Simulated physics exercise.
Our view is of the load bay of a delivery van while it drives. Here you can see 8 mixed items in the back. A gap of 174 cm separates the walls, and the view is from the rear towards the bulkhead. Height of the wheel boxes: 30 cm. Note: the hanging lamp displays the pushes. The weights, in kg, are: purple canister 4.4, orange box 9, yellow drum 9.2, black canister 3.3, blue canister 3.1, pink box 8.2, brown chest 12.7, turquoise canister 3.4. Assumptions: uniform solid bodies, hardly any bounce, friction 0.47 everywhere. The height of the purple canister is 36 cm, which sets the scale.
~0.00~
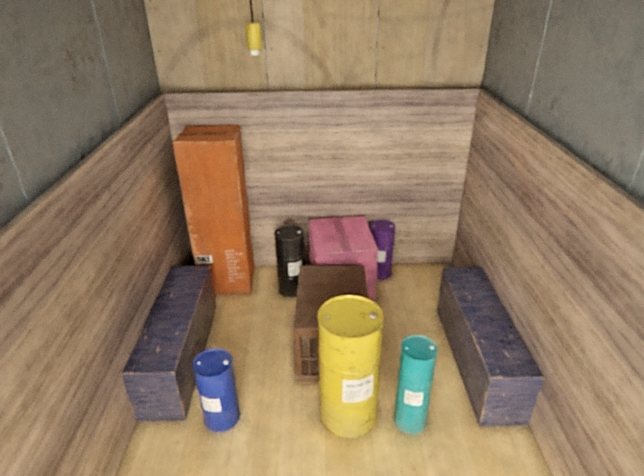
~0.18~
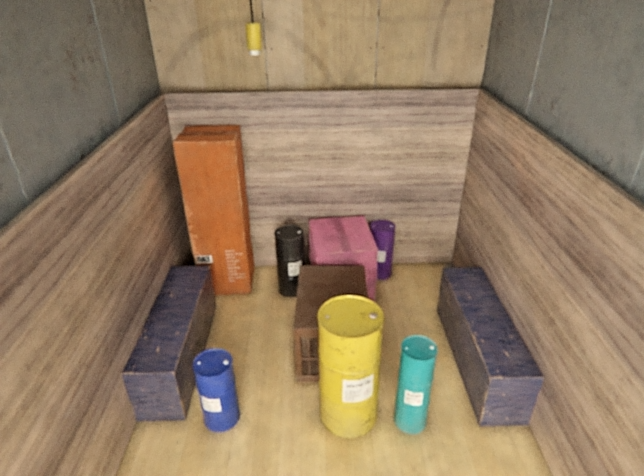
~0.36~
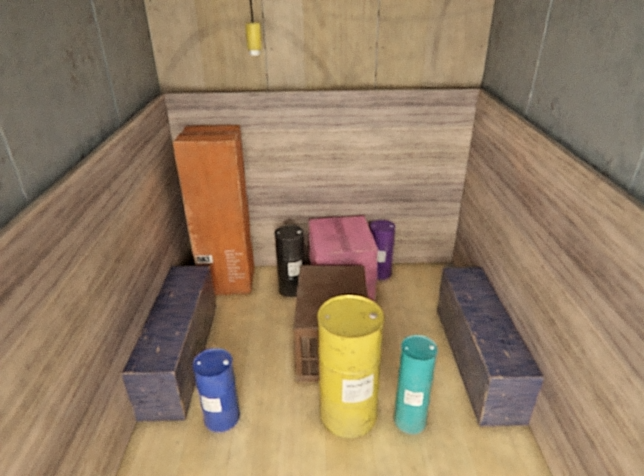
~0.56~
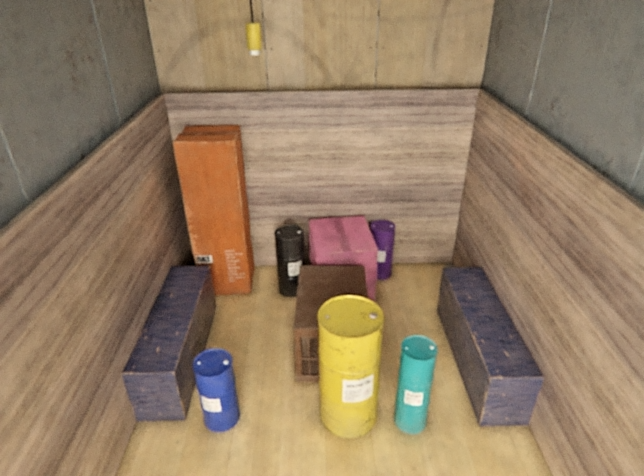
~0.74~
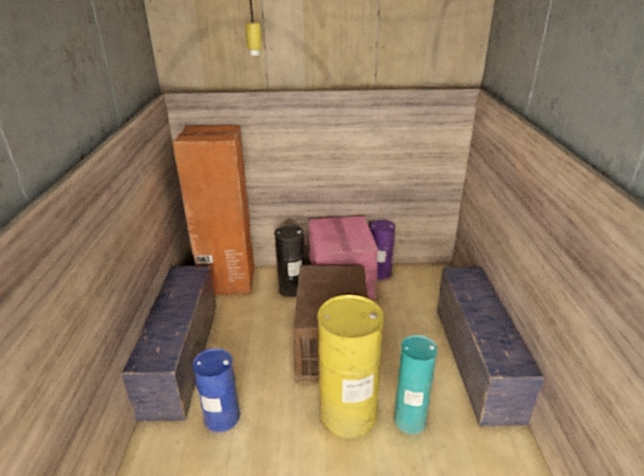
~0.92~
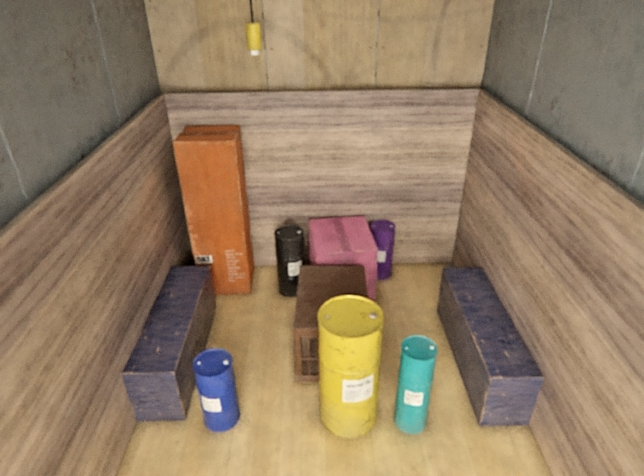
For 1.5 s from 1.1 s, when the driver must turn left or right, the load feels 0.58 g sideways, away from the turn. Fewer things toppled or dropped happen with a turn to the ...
Right.
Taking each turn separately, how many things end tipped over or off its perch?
Tally: Left 6, right 3.
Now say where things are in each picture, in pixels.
The first frame shows steady run; purple canister (381, 250); orange box (219, 214).
The second frame shows force 0.35 g jolt; blue canister (218, 391); pink box (341, 260).
The third frame shows force 0.20 g jolt; brown chest (332, 321); turquoise canister (414, 386).
The fourth frame shows steady run; yellow drum (349, 368); black canister (291, 262).
The fifth frame shows steady run; blue canister (218, 391); pink box (341, 260).
The sixth frame shows steady run; purple canister (381, 250); orange box (219, 214).
Turning left. By 1.92 s, force 0.58 g right; orange box tilted 51° near (303, 219); purple canister tilted 71° near (429, 255); yellow drum tilted 39°.
By 2.42 s, force 0.42 g right; orange box tilted 58° near (326, 244); purple canister tilted 70° near (428, 253); blue canister tilted 62°.
When it is over (5.6 s), lying over in the back, purple canister, orange box, yellow drum, black canister, blue canister and turquoise canister; not toppled but over 15 cm from the start, pink box and brown chest. In the last view, purple canister near (428, 253), orange box near (328, 246).
Turning right instead, purple canister, yellow drum and turquoise canister tipped over or off its perch, 3 of 8 in all.
